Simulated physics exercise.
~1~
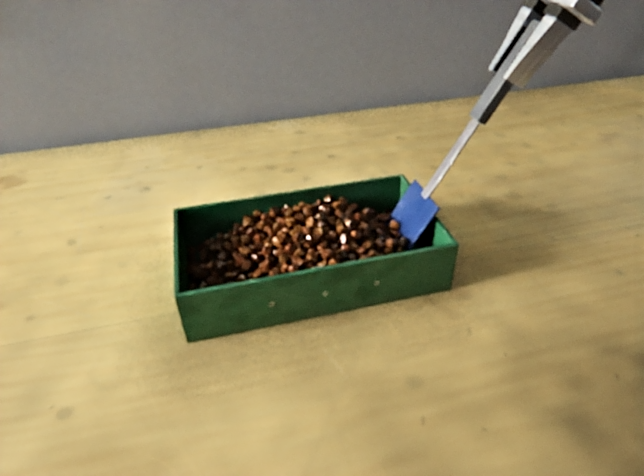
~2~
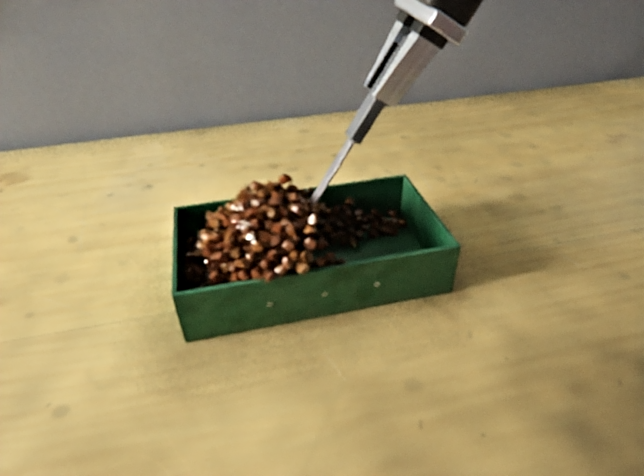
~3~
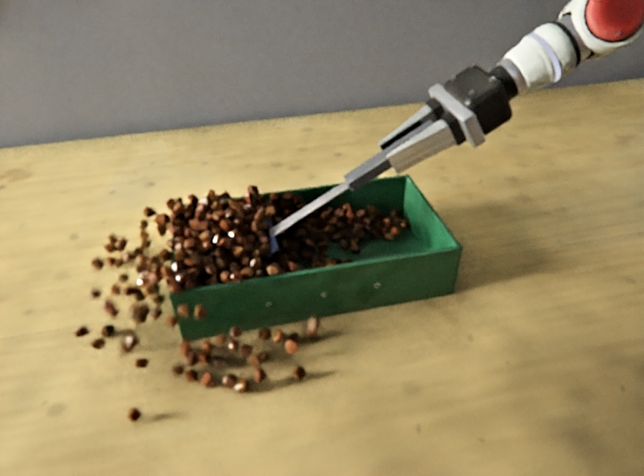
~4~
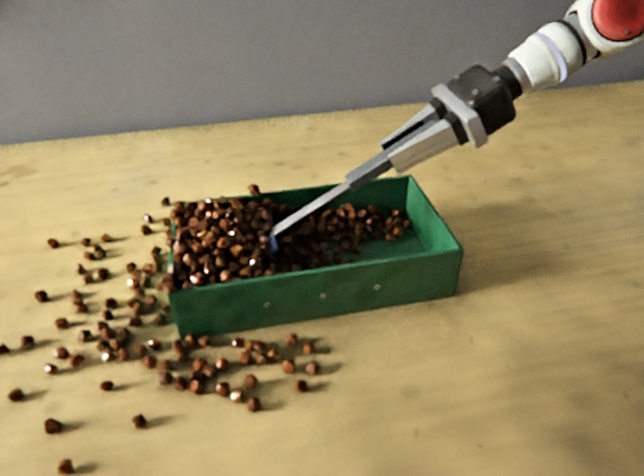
A robot arm sweeps brown pellets leftward through a green tray, spilling some onto the table.
